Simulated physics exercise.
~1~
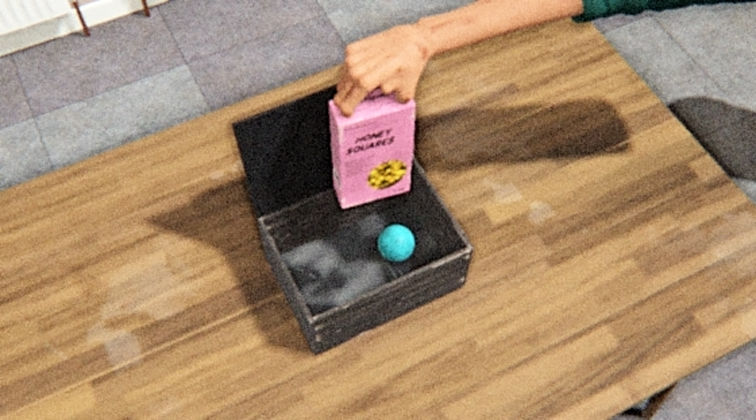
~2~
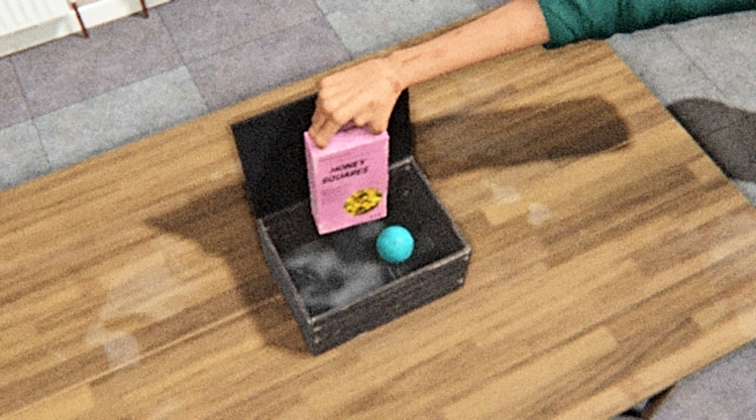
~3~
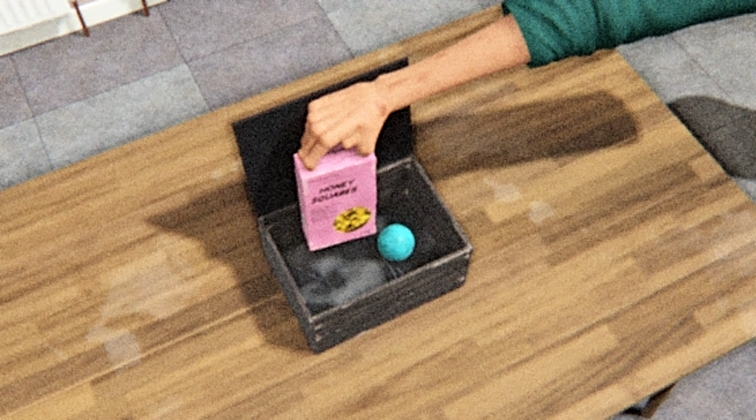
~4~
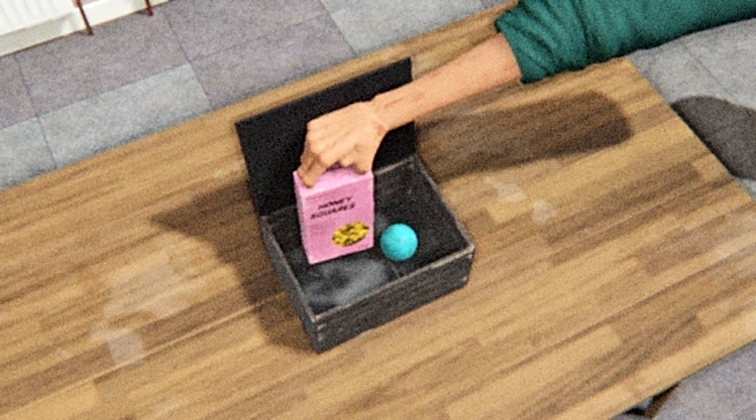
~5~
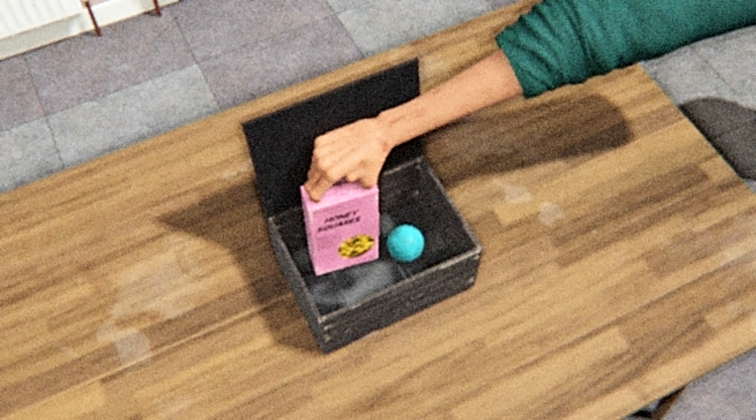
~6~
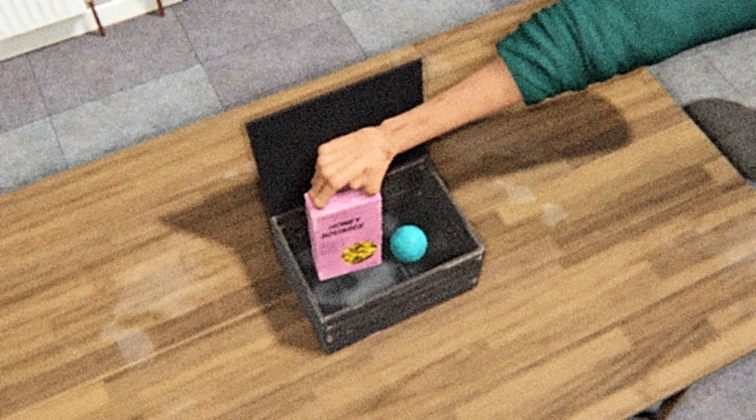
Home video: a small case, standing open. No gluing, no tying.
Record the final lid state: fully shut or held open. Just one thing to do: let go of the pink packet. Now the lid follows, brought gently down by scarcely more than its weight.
Final lid state: Held open.
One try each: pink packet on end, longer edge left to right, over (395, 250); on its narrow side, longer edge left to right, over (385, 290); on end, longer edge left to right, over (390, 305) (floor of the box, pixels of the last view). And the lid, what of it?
Closed, Closed, Open.
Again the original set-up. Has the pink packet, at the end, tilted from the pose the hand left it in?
Once everything settles, it ends up at a slant.
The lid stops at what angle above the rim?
Near 16°.
Then, 1.30 s on from there, lid 77° above the rim.
Then, 2.10 s on from there, lid 44° above the rim; pink packet turned 16° from how it was put near (351, 245).
Then, 2.50 s on from there, lid 17° above the rim; pink packet turned 43° from how it was put near (356, 271).
In the end, lid 17° above the rim; toppled in the box, pink packet; turquoise ball unmoved. At the end, from the last picture's camera, pink packet near (356, 271).
